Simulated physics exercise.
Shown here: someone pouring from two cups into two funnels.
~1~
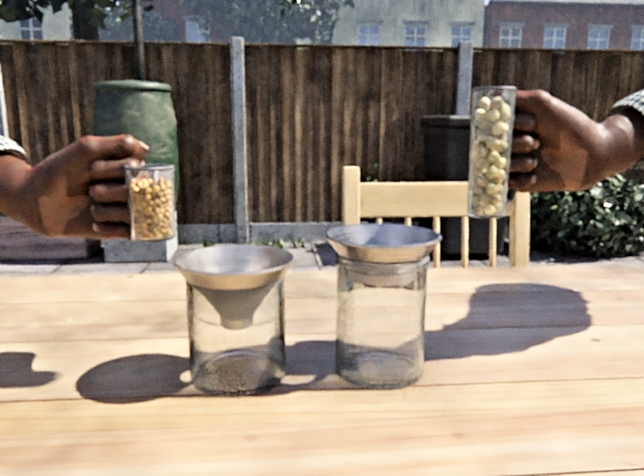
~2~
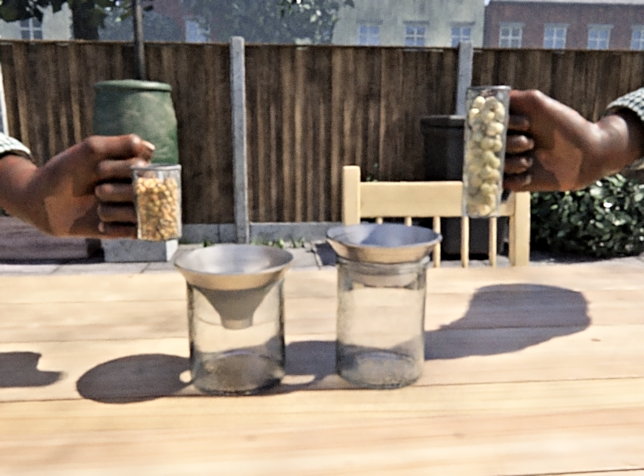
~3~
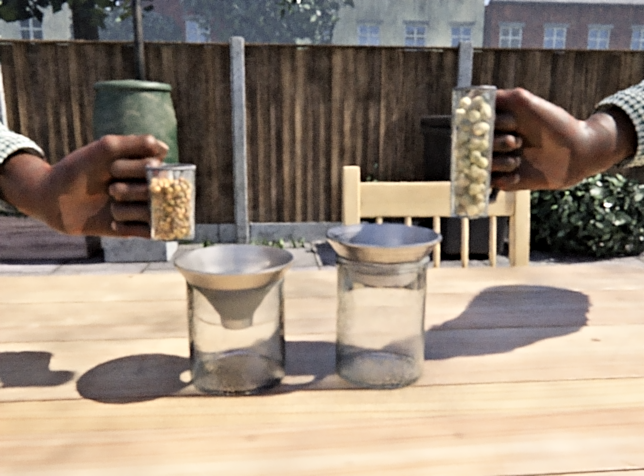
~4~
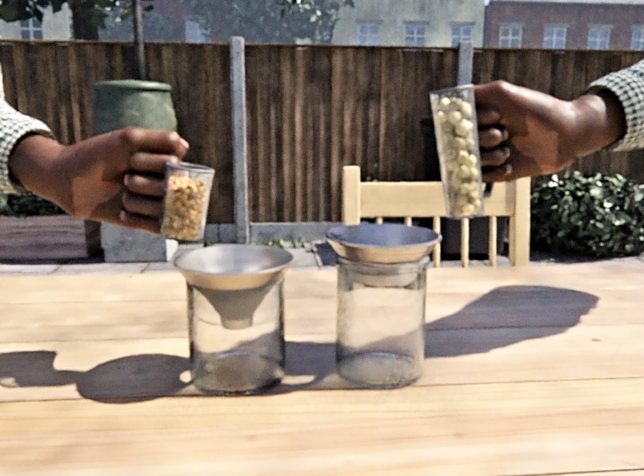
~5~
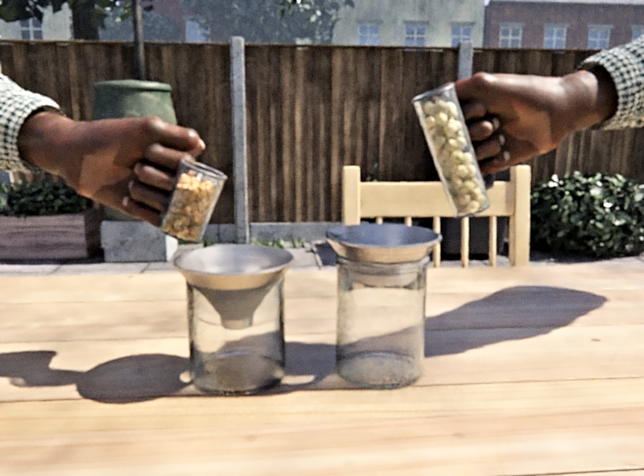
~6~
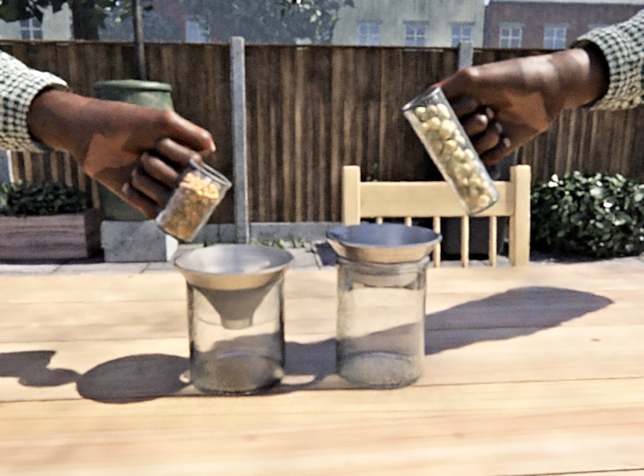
Two hands move small clear cups inward above funnels on jars, then tilt them.
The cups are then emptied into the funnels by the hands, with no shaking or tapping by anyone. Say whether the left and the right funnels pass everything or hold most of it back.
As I see it, left funnel: Most likely it empties out fully; right funnel: Most likely it empties out fully.
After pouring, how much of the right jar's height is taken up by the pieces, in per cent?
It is filled to about 15 percent.
Then, 0.41 s after the last picture, left, all still in the cup; right, all still in the cup.
Then, 0.84 s after the last picture, left, nearly all still in the cup, a small part in or over the funnel, a stray few down in the jar; right, all still in the cup.
Then, 1.36 s after the last picture, left, a stray few still in the cup, about a quarter in or over the funnel, most down in the jar; right, about half still in the cup, about a quarter in or over the funnel, about a quarter down in the jar.
At rest, left, all down in the jar; right, all down in the jar.
